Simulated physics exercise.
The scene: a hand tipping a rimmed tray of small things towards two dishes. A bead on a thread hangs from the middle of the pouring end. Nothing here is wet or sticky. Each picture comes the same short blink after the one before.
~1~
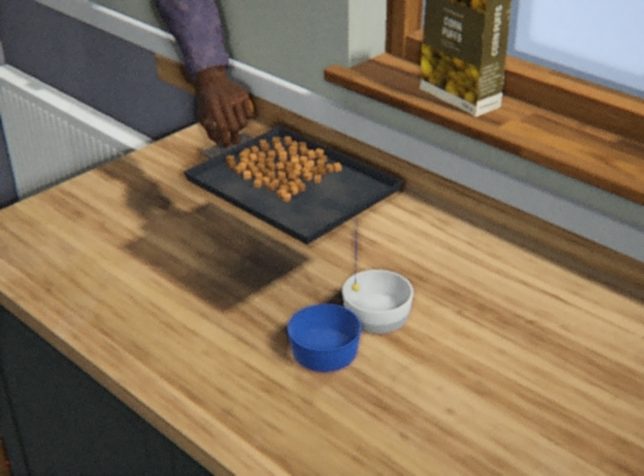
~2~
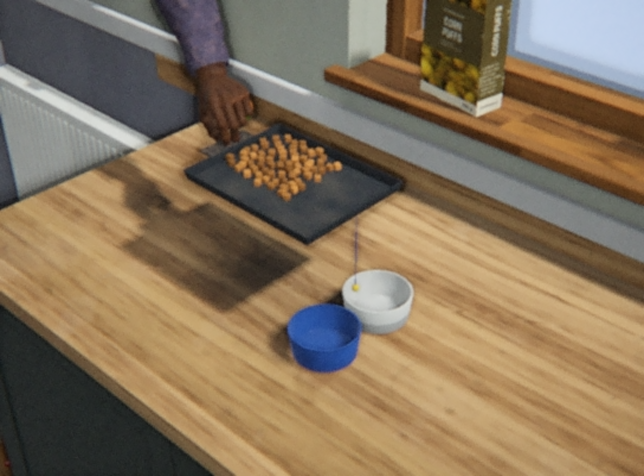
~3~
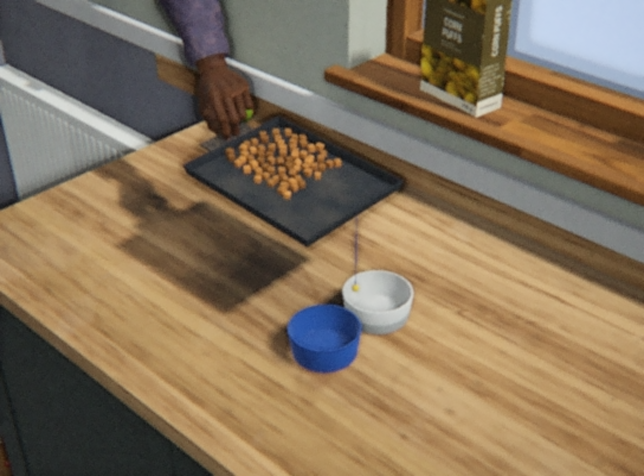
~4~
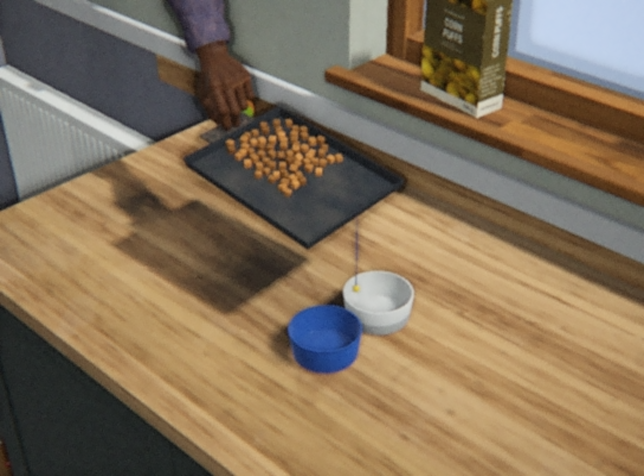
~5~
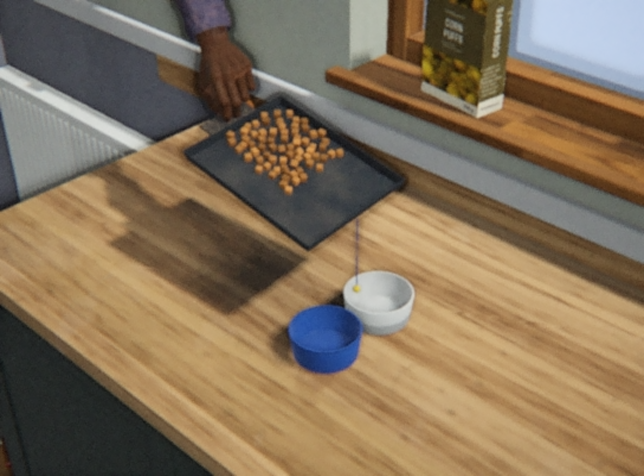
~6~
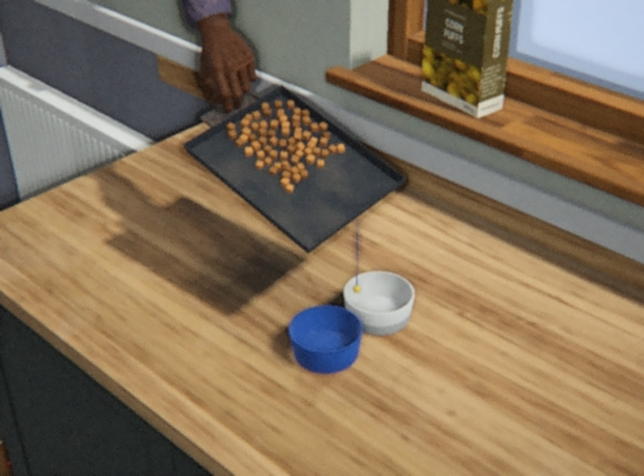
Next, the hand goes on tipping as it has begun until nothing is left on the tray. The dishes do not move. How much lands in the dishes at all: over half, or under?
In the dishes lies more than half of it.
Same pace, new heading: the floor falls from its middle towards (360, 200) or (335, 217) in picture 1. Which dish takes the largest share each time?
The first try: Right. The second: The left one.
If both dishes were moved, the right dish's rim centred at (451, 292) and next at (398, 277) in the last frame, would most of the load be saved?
The first try: The smaller part. The second: Below a half.
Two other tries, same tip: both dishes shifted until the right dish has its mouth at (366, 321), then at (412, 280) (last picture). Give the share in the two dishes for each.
In turn 40 and 20 in a hundred.
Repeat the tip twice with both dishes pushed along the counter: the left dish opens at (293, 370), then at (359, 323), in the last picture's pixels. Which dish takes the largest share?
First the right one, then the left dish.
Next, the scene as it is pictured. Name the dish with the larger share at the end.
Fuller: The left one.
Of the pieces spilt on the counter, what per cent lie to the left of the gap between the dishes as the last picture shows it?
Roughly 30 in a hundred.
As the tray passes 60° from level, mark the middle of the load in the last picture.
Around (319, 217).
Just after the last frame, tray tipped steeply; almost all on the tray; about a tenth in the air.
A moment on, tray tipped right over; the larger part on the tray; about a tenth in the left dish; about a tenth outside both.
Further on, tray tipped past a quarter turn; the larger part in the left dish; just a few in the right dish; roughly a quarter outside both.
When it is over, tray tipped past a quarter turn; the larger part in the left dish; just a few in the right dish; roughly a quarter outside both.
